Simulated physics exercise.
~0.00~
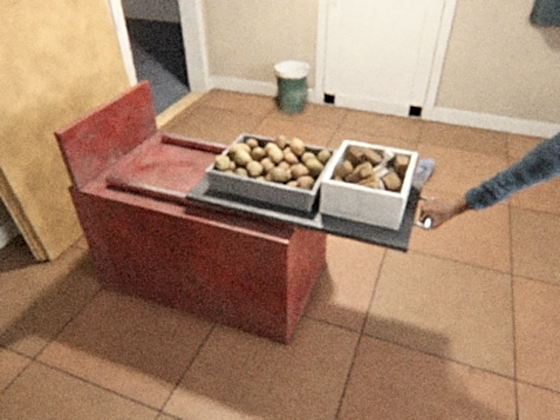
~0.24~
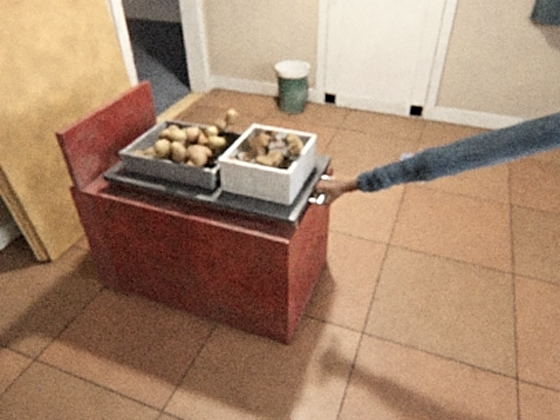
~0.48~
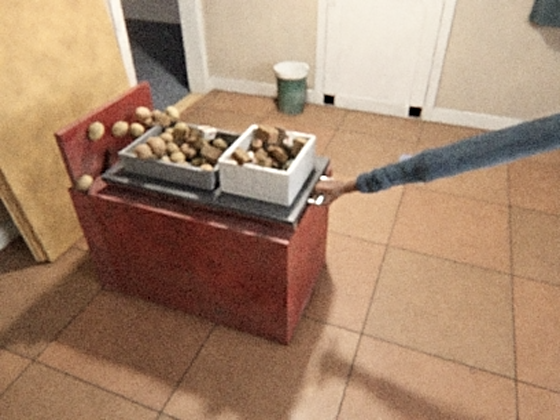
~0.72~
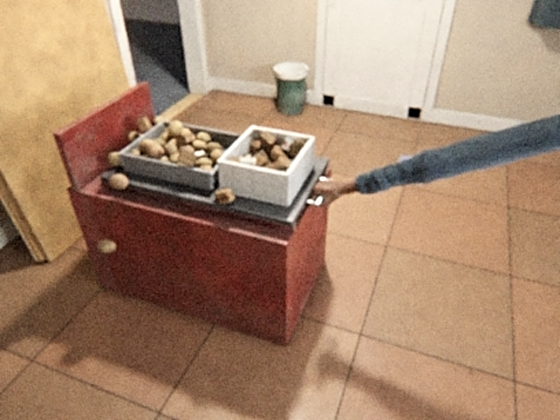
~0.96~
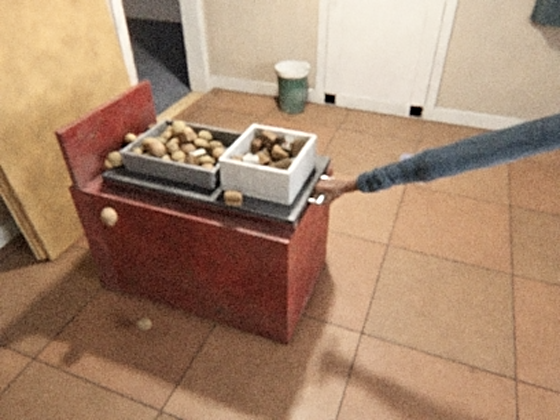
The clip opens on a red unit with an upright back panel, its dark shelf pulled out to the right and carrying a grey basket and a white basket, both full of small brown and tan pieces. An arm in a blue sleeve grips the shelf's right end and shoves it left until it is shut. As the shelf stops, pieces heap leftward and several fly out of the grey basket toward the back panel. Some drop past the unit's left side, and one comes to lie on the shelf's front edge. At the end both baskets remain in place, still holding many pieces, while the hand stays on the shelf.
